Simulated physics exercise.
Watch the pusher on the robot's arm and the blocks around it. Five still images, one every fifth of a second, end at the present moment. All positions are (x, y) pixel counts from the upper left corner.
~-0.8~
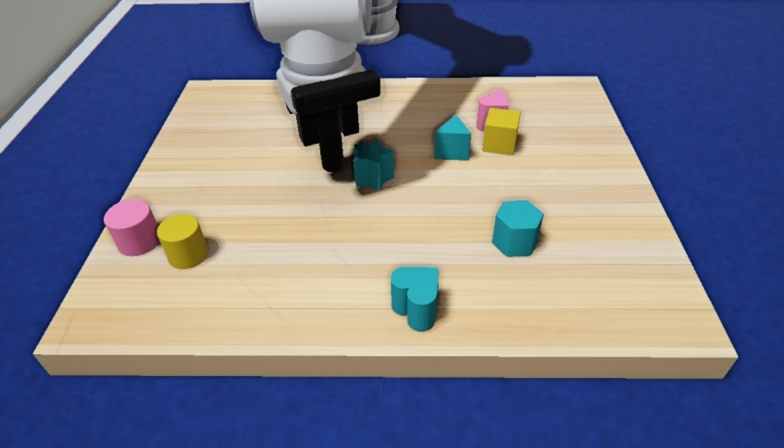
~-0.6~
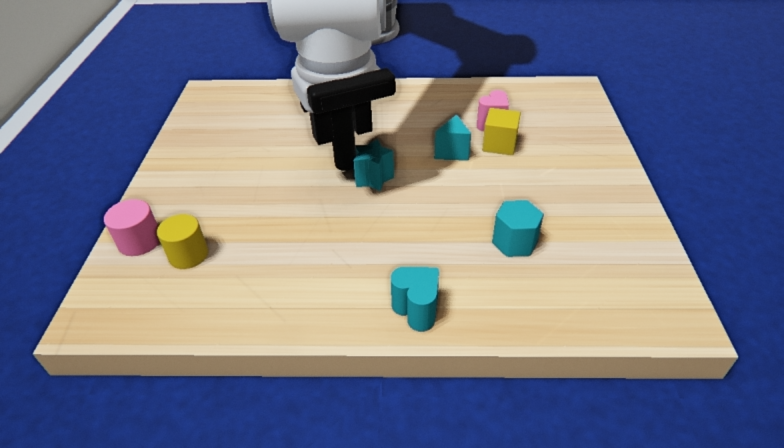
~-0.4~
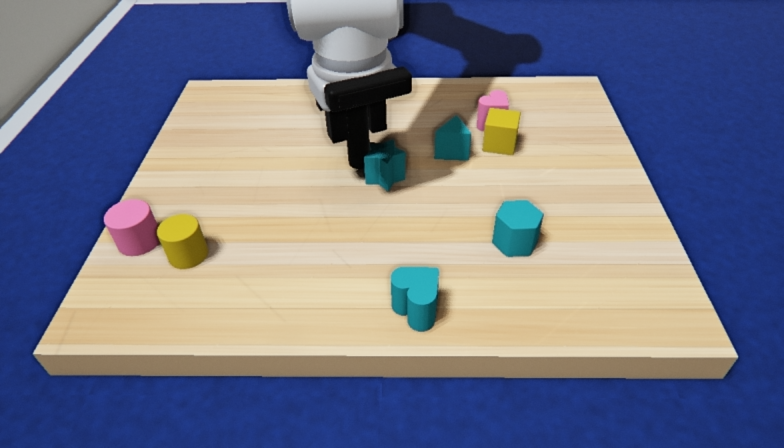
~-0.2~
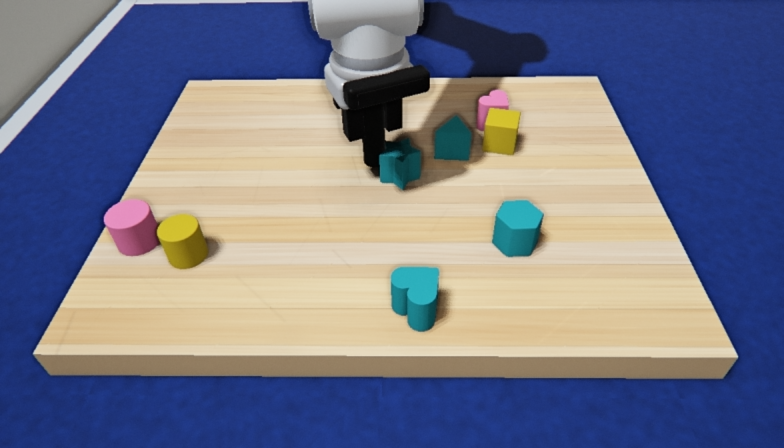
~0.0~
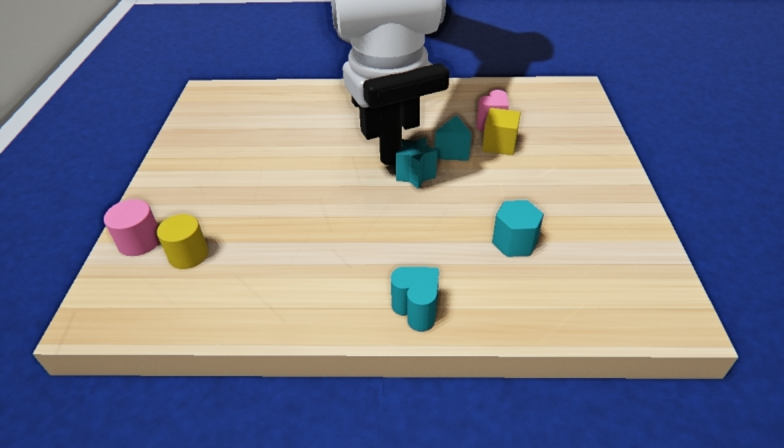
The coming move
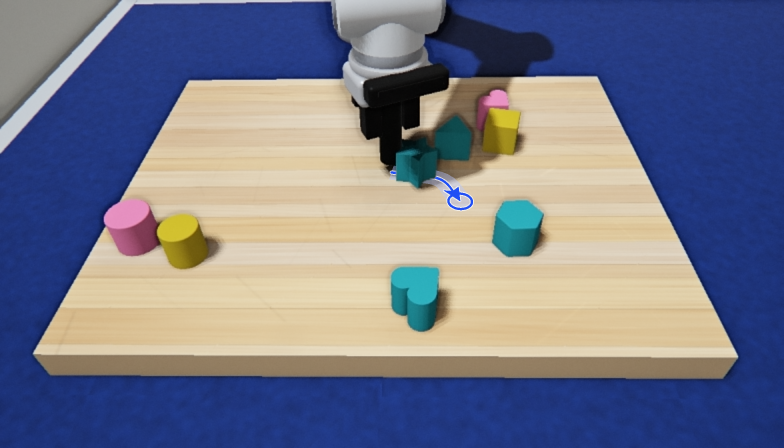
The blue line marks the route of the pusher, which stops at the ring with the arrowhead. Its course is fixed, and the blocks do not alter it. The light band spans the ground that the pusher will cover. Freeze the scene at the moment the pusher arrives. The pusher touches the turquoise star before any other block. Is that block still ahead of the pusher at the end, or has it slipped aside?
Beside or behind.
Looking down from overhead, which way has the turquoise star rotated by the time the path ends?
It swings round anticlockwise.
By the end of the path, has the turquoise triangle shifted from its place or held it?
By the end it is where it was.
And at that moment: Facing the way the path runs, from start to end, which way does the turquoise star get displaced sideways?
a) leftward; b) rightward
a.
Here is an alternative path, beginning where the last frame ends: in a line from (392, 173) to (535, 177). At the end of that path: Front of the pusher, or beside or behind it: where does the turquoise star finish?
When the path is over, you would find the turquoise star still in front of the pusher.
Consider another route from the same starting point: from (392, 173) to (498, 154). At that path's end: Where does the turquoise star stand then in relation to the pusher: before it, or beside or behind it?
No longer ahead of the pusher.
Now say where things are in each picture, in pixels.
The first frame shows tip of the pusher at (333, 166), middles of tops, turquoise star at (371, 151), turquoise triangle at (454, 126).
The second frame shows pusher at (346, 164), nothing pushed.
The third frame shows pusher at (360, 163), turquoise star at (384, 150).
The fourth frame shows pusher at (375, 161), turquoise star at (399, 149).
The fifth frame shows pusher at (391, 159), turquoise star at (416, 147), turquoise triangle at (454, 126).
The line goes from (392, 173) over (420, 176) and (446, 183) to (460, 201).
The first path, step by step. One third of the way, pusher at (421, 163); turquoise star at (447, 151).
Two thirds of the way, pusher at (447, 170); turquoise star at (474, 156).
At the end, pusher at (461, 188); turquoise star at (482, 161), turned 45° anticlockwise; turquoise triangle unmoved.
